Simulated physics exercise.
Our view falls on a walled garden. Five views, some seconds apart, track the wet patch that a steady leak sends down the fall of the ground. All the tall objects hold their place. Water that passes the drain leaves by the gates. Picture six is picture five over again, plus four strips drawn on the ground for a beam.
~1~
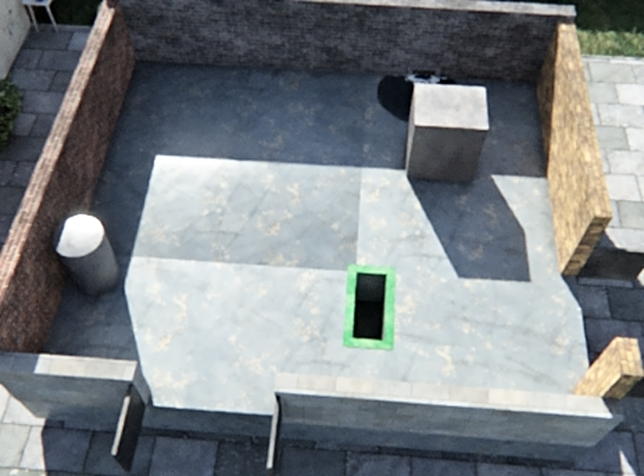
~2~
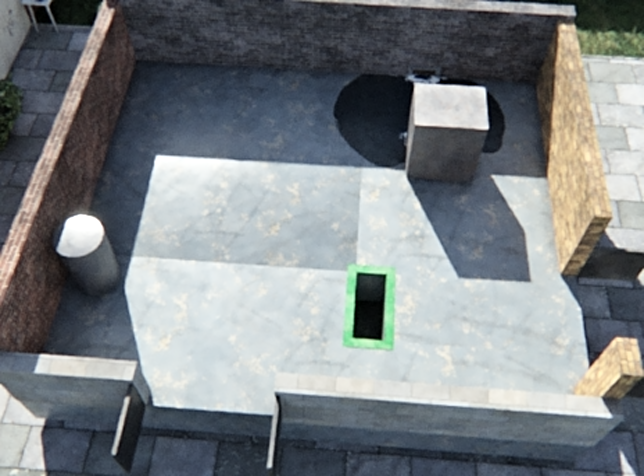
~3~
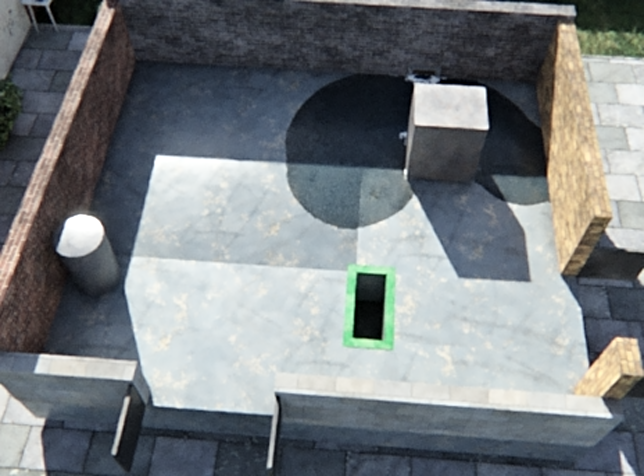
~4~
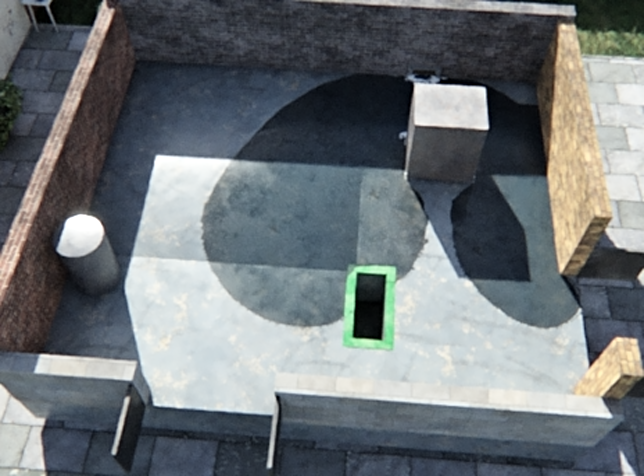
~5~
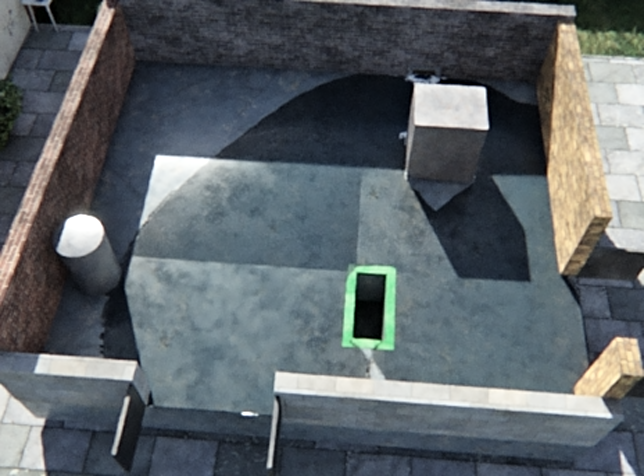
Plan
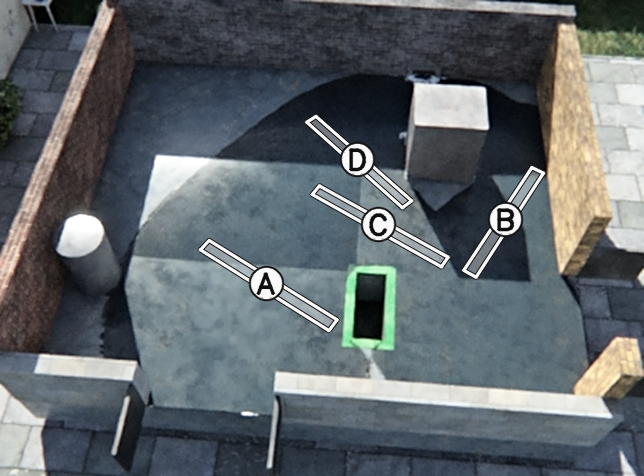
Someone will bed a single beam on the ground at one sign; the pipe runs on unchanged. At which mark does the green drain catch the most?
A works best here.
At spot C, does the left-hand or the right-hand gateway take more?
More leaves on the left.
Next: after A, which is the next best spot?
That is spot B.
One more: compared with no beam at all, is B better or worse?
It is better.
In white, A from (204, 245) to (333, 325); B from (469, 273) to (537, 170); C from (315, 190) to (444, 261); D from (311, 119) to (407, 204).
With A, about 43 % of the stream goes into the green drain, about 56 % out by the gates.
With B, about 32 % of the stream goes into the green drain, about 67 % out by the gates.
With C, about 6 % of the stream goes into the green drain, about 93 % out by the gates.
With D, about 7 % of the stream goes into the green drain, about 92 % out by the gates.
